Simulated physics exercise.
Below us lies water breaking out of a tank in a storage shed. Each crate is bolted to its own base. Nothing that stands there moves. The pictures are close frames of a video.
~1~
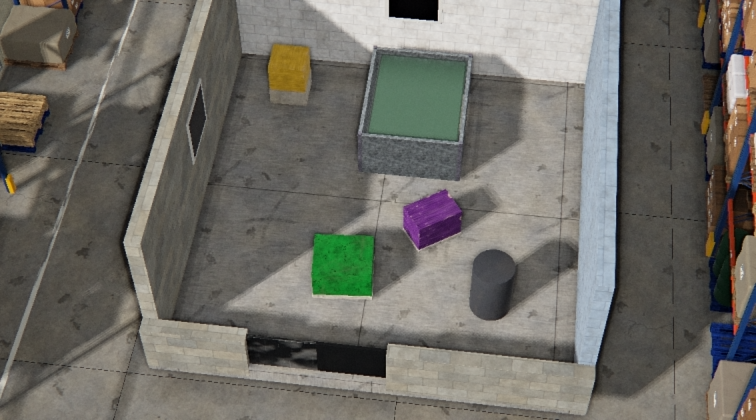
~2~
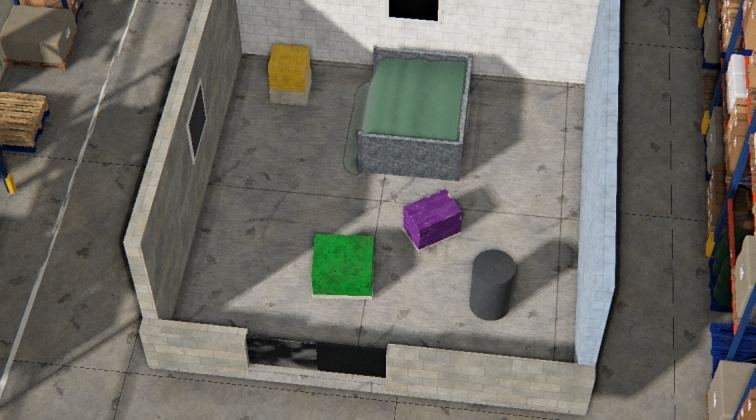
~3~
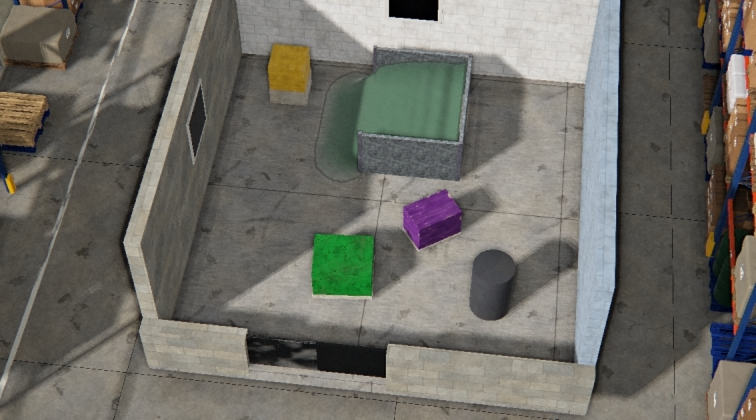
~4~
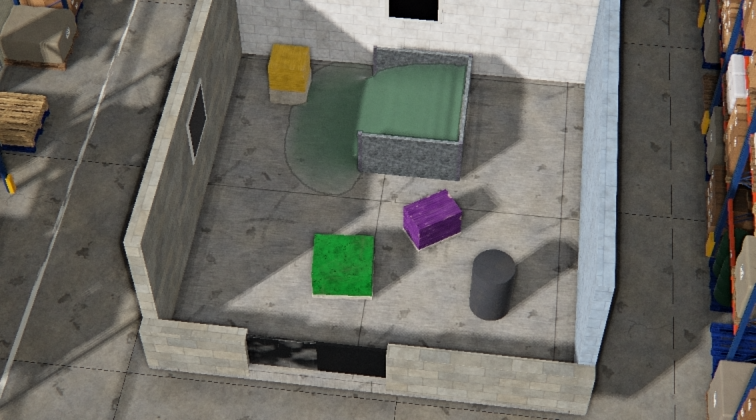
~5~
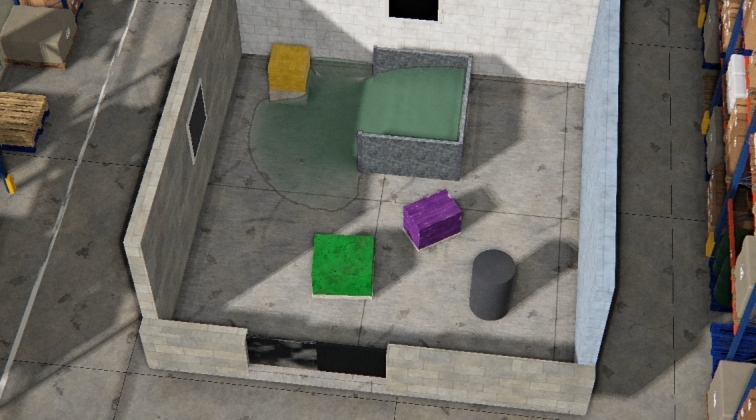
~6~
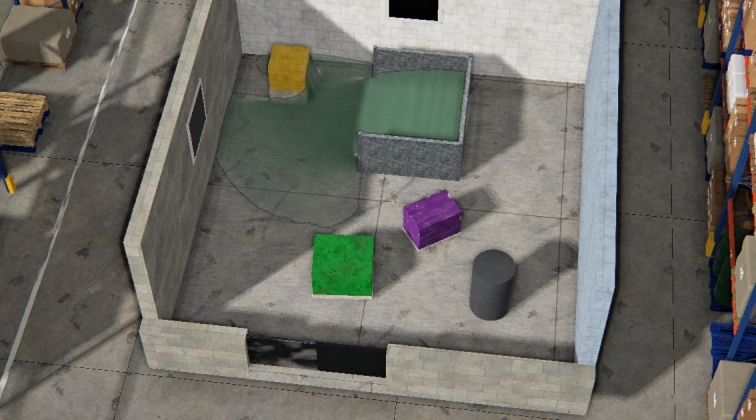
Greenish water sits level in a gray stone tank inside a walled enclosure, then starts pouring out of the tank's left side. It spreads across the concrete floor in a widening rounded sheet, reaching the yellow block and then the left wall, while the green and purple blocks stay still.
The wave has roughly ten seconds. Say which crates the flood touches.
In the end: The purple crate is soaked; the green crate is soaked; the yellow crate is soaked.
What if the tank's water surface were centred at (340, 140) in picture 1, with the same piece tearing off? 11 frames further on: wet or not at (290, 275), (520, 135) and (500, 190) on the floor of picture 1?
One after the other: Flooded, no water, dry.
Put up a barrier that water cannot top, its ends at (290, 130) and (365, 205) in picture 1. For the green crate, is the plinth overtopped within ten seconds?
My reading: Green ends up wet.
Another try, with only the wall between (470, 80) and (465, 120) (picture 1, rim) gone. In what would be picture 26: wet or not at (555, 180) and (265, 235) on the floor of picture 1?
In turn: Wet, free of water.
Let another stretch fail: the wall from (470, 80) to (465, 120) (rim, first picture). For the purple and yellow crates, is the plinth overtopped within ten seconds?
Then: Purple crate takes water, yellow crate escapes it.
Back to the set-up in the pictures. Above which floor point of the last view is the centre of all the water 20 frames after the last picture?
Roughly at (305, 173).
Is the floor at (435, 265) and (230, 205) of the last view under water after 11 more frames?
In that order: Dry, covered.
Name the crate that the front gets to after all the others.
The purple crate.
A moment on, water covers 30 % of the floor; the purple crate not reached, the green crate water round its plinth, the yellow crate water round its plinth.
Next, water covers 35 % of the floor; the purple crate not reached, the green crate water round its plinth, the yellow crate water round its plinth.
Then, water covers 55 % of the floor; the purple crate not reached, the green crate water round its plinth, the yellow crate water round its plinth.
Later, water covers 90 % of the floor; the purple crate water round its plinth, the green crate water round its plinth, the yellow crate water round its plinth.
In the end, water covers 100 % of the floor; the purple crate was topped, the green crate was topped, the yellow crate was topped.
